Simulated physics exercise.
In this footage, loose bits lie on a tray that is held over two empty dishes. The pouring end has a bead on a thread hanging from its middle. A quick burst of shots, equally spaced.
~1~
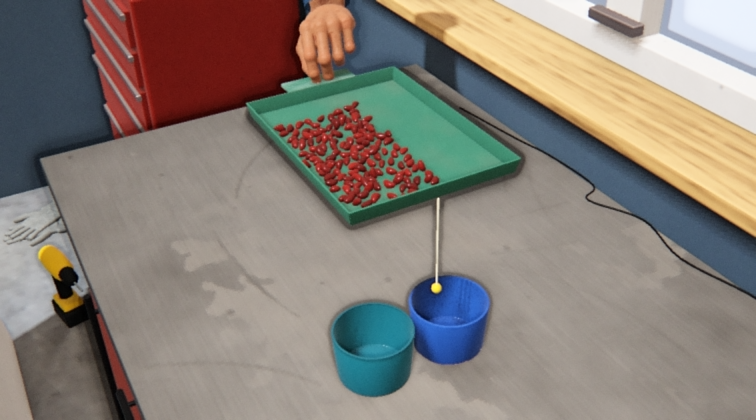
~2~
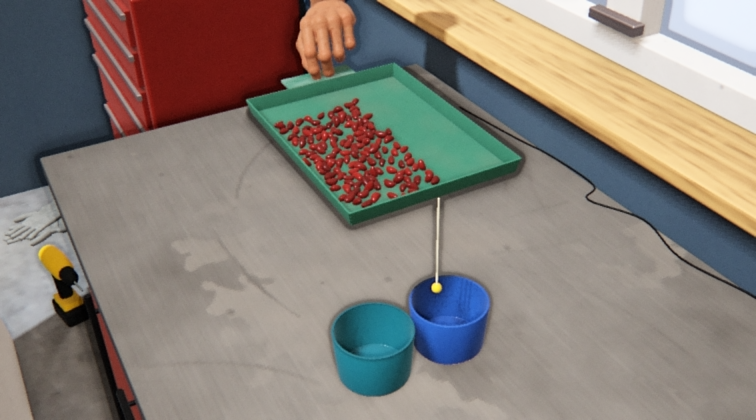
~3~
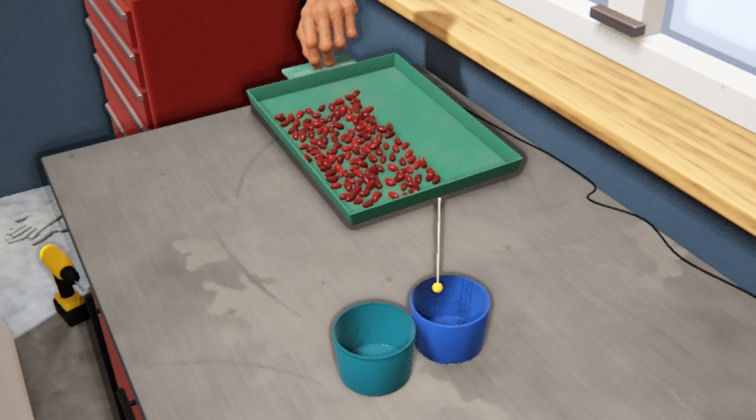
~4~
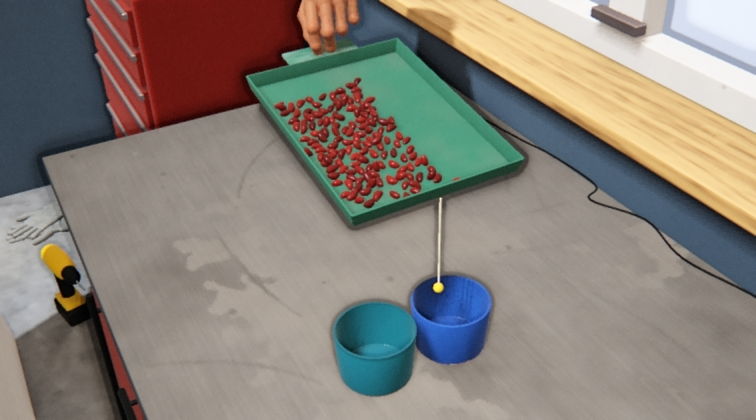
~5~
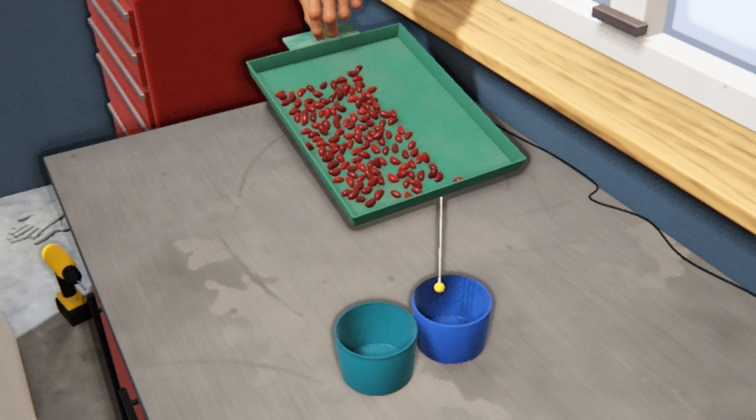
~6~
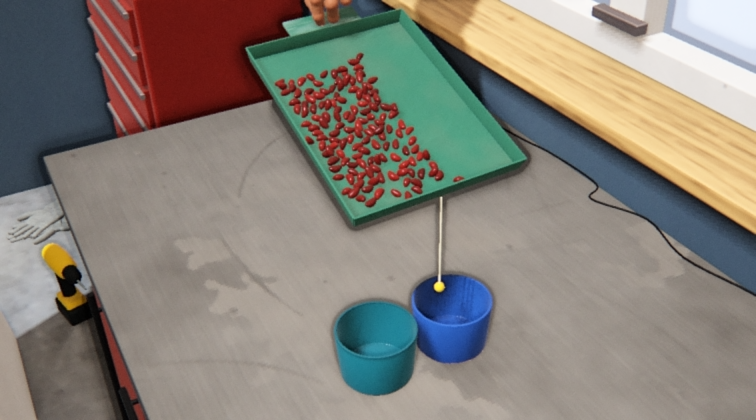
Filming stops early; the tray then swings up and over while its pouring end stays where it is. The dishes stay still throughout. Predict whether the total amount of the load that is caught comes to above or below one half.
By the end, the dishes are holding not even half of the load, I'd say.
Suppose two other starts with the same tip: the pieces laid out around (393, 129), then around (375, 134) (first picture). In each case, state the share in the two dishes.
The first gives 20 %, the second 20 %.
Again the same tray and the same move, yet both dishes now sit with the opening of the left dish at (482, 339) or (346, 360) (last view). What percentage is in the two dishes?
About 40 per cent, then about 50 per cent.
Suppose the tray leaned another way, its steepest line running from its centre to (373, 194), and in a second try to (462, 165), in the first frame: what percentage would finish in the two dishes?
Close to 80 percent first and close to 10 percent second.
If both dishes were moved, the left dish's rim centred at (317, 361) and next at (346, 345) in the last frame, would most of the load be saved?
The pair would catch the lesser share the first time and the lesser share the second time.
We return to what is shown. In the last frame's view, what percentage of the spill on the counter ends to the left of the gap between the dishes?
30 per cent, roughly.
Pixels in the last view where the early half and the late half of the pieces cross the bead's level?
At (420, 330) for the first part, then at (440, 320) for the others.
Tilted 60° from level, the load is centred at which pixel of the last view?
Centre estimate: (393, 158).
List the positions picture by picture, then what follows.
The first picture shows corners of the pouring end near (351, 210) and (516, 158), level; middle of the load near (354, 151), kidney beans; left dish near (393, 372); right dish near (470, 341); bead on its thread near (437, 288).
The second picture shows corners of the pouring end near (351, 210) and (516, 157), level; middle of the load near (354, 149).
The third picture shows corners of the pouring end near (352, 211) and (517, 157), tipped barely, level across its low end; middle of the load near (355, 145).
The fourth picture shows corners of the pouring end near (354, 212) and (519, 157), tipped a little, level across its low end; middle of the load near (356, 139).
The fifth picture shows corners of the pouring end near (355, 214) and (521, 157), tipped a little, level across its low end; middle of the load near (358, 132).
The sixth picture shows corners of the pouring end near (356, 215) and (522, 157), tipped clearly, level across its low end; middle of the load near (358, 126); left dish near (396, 371); right dish near (473, 339).
Shortly afterwards, tray tipped steeply; the whole lot on the tray.
Next, tray tipped right over; all but a few on the tray; only a few outside both.
Some moments later, tray tipped past a quarter turn; near a quarter in the left dish; a little in the right dish; the bulk outside both.
In the end, tray tipped past a quarter turn; near a quarter in the left dish; a little in the right dish; the bulk outside both.
